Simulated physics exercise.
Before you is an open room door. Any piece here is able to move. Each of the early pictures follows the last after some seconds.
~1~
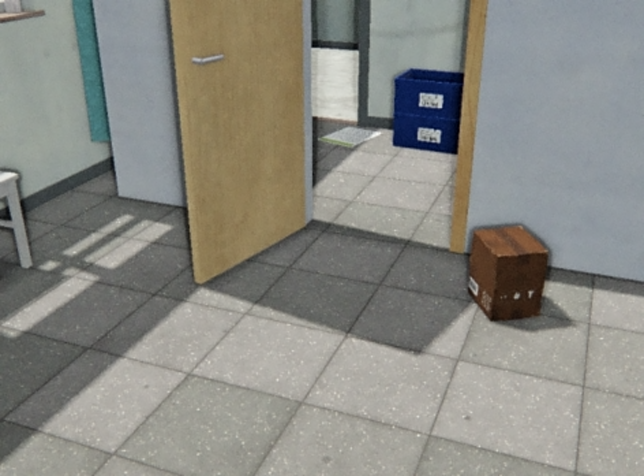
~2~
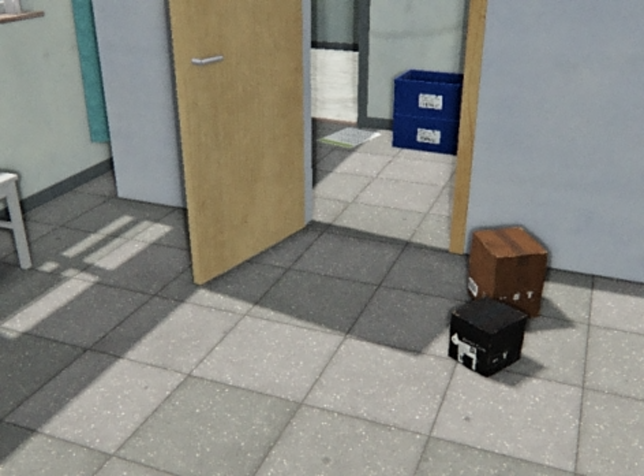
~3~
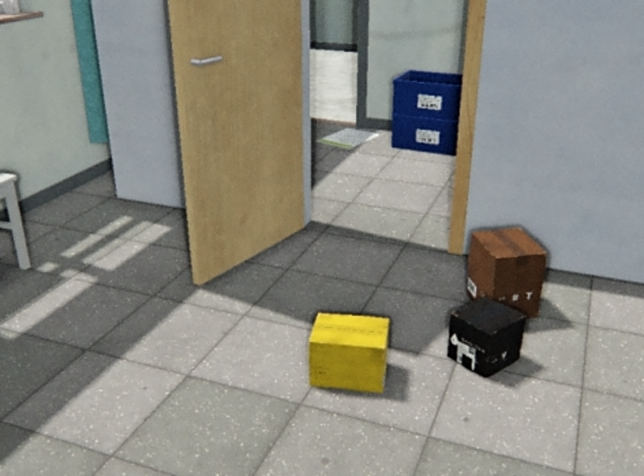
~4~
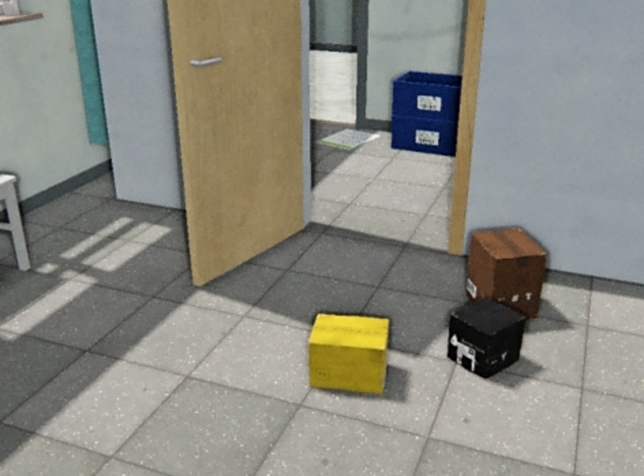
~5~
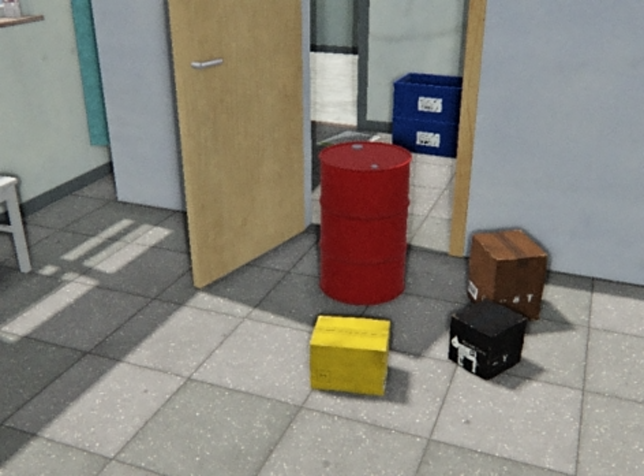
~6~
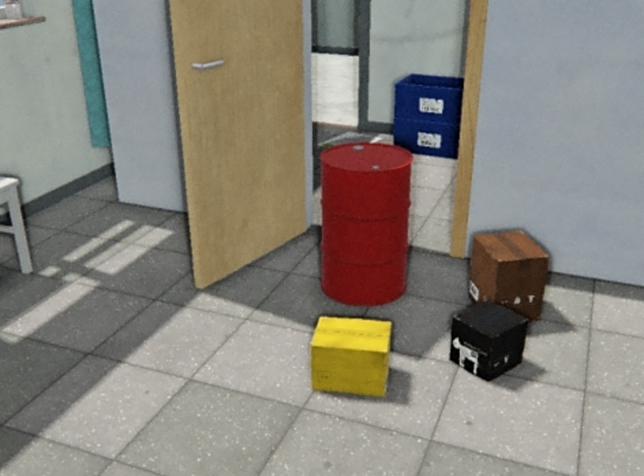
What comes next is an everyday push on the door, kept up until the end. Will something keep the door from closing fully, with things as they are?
So the door never meets the frame after all.
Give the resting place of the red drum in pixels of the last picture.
At about (377, 222).
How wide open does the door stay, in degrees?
It stays open at around 55°.
Then, 0.60 s past the last view, door 82° open.
Then, 0.80 s past the last view, door 66° open.
Finally, door 56° open; all 4 still in place. Final places as the last picture's camera would see them, red drum near (377, 222).
